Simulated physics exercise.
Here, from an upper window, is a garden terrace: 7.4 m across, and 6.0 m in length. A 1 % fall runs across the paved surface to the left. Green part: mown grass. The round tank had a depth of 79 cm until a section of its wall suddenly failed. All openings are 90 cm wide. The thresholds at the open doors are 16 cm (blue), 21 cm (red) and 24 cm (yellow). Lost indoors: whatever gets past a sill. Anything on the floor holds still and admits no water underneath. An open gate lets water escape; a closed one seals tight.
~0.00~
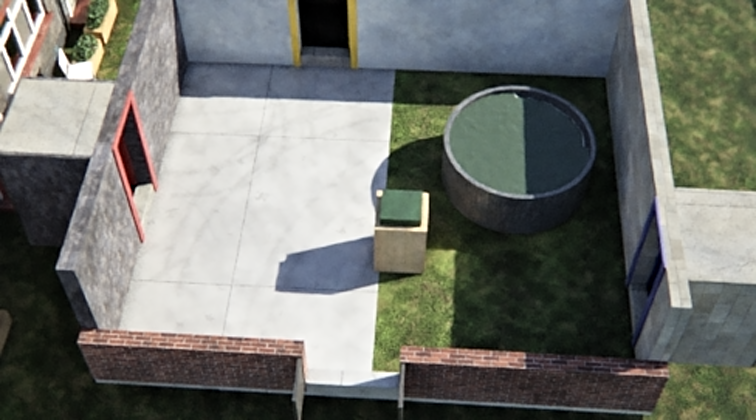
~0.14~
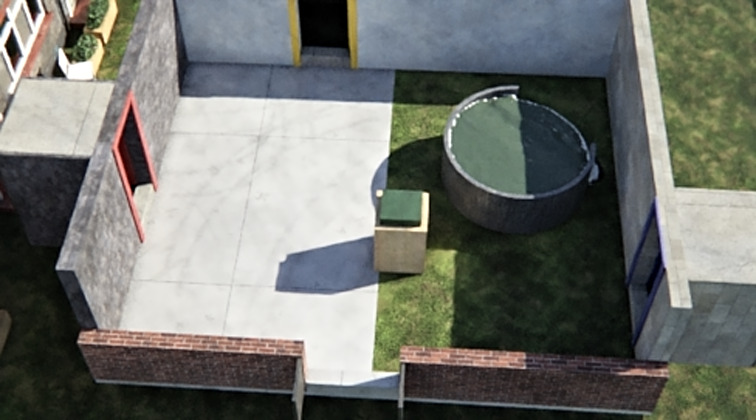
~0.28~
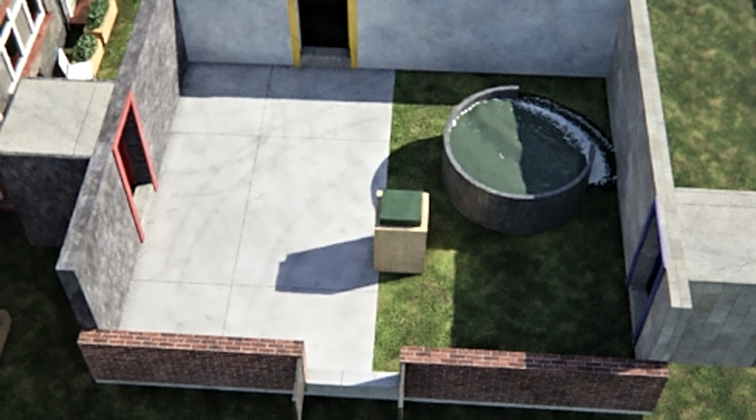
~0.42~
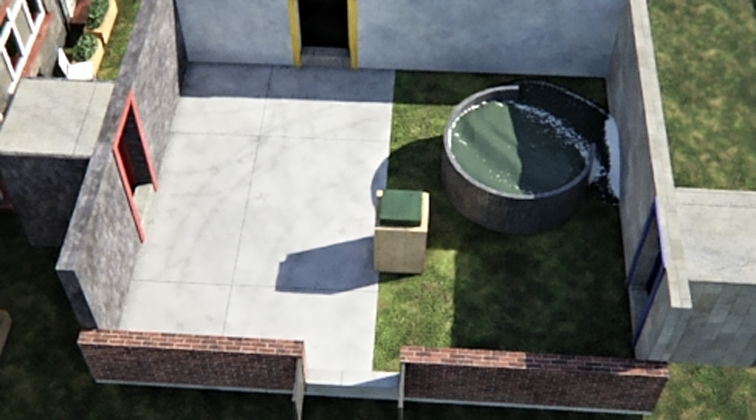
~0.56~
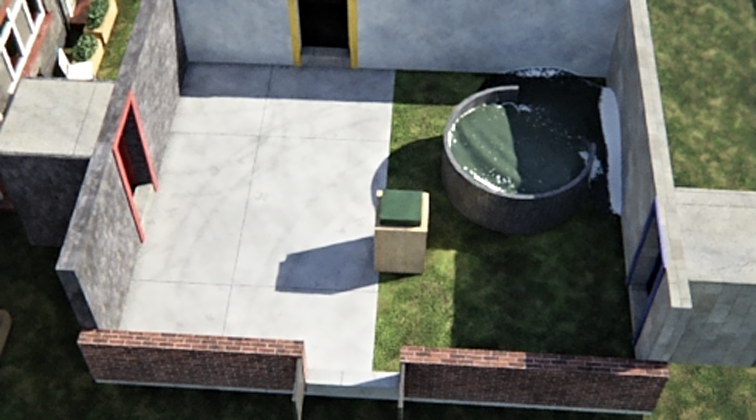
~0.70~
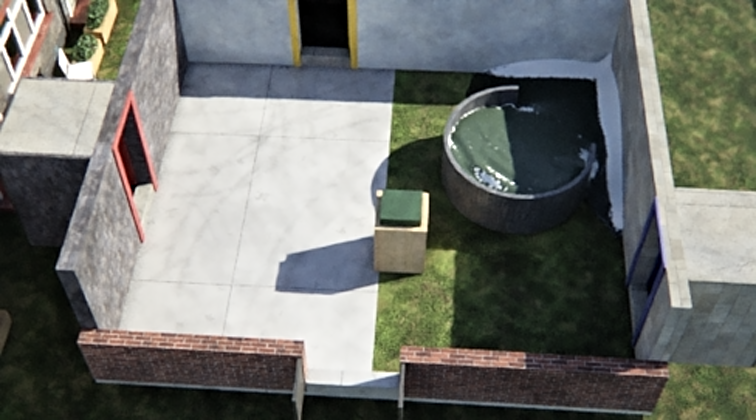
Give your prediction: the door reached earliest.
Blue.
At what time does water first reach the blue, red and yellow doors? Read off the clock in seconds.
Blue: 1.8 s; red: 4.0 s; yellow: 2.4 s.
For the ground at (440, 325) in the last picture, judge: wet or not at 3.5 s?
Not yet touched.
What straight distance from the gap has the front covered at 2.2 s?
Roughly 3.6 m.
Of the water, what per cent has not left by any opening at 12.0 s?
It comes to near 96 per cent.
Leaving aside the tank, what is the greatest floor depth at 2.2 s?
About 46 cm at most.
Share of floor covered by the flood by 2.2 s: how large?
Roughly 25 % of the floor is wet.
After 1.4 s water covers 15 % of the floor and is deepest (72 cm) near (606, 81); blue door not reached, red door not reached, yellow door not reached.
After 2.2 s water covers 25 % of the floor and is deepest (46 cm) near (585, 80); blue door reached at 1.7 s, red door not reached, yellow door not reached.
After 3.5 s water covers 60 % of the floor and is deepest (24 cm) near (569, 141); blue door reached at 1.7 s, red door not reached, yellow door reached at 2.4 s.
After 7.0 s water covers 95 % of the floor and is deepest (18 cm) near (564, 79); blue door reached at 1.7 s, red door reached at 4.1 s, yellow door reached at 2.4 s.
After 12.0 s water covers 100 % of the floor and is deepest (14 cm) near (154, 199); blue door reached at 1.7 s, red door reached at 4.1 s, yellow door reached at 2.4 s.
